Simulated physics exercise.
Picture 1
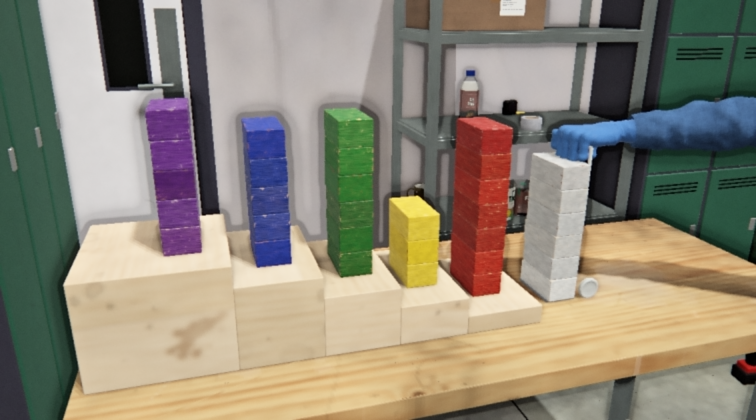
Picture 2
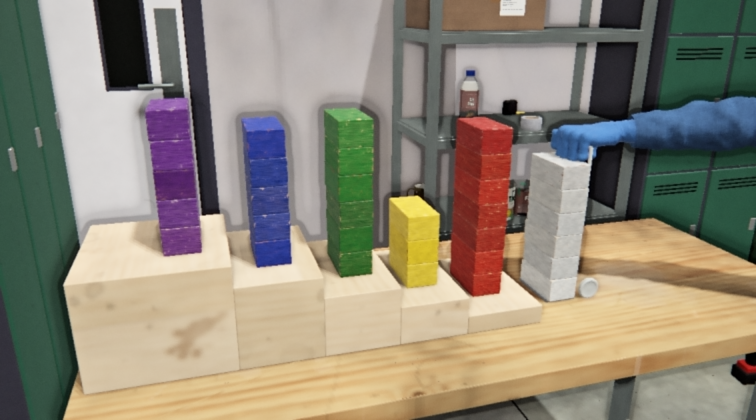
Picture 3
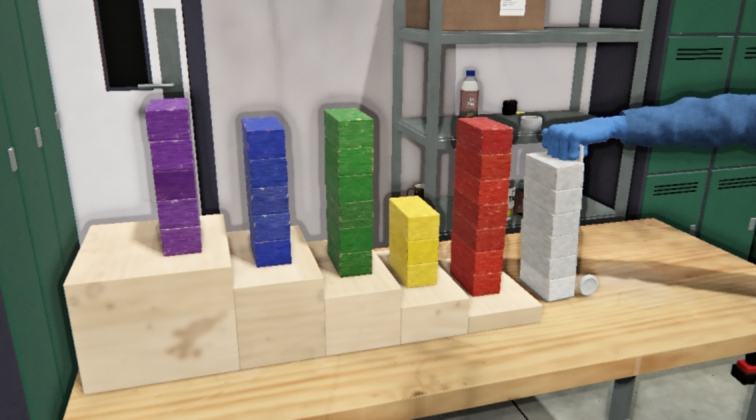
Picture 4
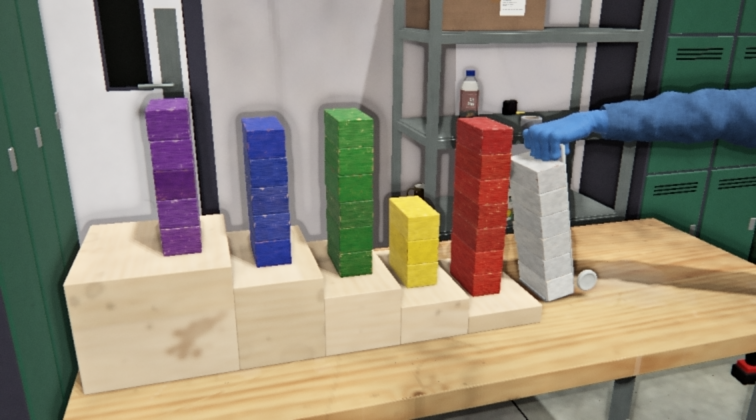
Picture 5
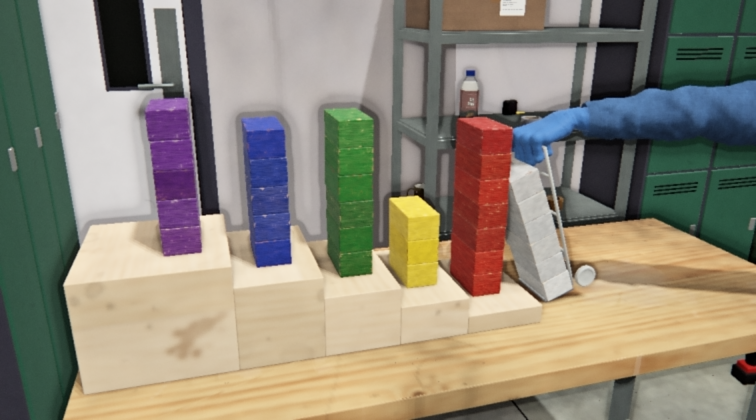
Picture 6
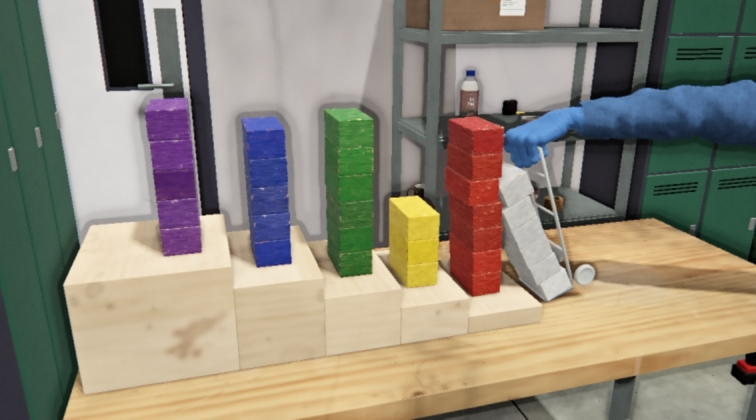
On a wooden workbench, a blue-gloved hand tilted a small hand truck stacked with pale blocks leftward, until the pile leaned into the red column and its upper blocks shifted slightly left.
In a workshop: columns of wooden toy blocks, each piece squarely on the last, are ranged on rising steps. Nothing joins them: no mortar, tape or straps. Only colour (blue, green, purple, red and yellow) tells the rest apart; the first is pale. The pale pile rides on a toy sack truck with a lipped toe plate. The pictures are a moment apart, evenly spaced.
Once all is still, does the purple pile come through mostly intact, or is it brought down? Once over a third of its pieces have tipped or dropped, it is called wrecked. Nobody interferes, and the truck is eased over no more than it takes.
It is brought down.
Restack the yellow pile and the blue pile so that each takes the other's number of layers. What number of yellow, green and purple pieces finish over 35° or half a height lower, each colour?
Yellow: 4, green: 3, purple: 4.
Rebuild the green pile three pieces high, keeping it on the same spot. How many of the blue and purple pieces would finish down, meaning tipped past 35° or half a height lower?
Blue: 0; purple: 0.
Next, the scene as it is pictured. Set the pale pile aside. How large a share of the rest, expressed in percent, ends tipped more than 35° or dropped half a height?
It comes out at around 85 per cent.
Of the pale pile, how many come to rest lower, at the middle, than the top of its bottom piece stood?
Altogether it is 1.
Soon, 6 of the pale pile down; none of the 5 purple blocks down (7 of 26 in all colours); top purple block unmoved; top red block tipped well over, about its own height lower.
A while on, 6 of the pale pile down; 5 of the 5 purple blocks down (22 of 26 in all colours); top purple block on its side; top blue block tipped steeply, some two heights lower.
Finally, 6 of the pale pile down; 5 of the 5 purple blocks down (22 of 26 in all colours); top purple block some 24 heights lower; top green block tipped well over, some two heights lower. Seen by the last camera, middles, top green block near (223, 182).
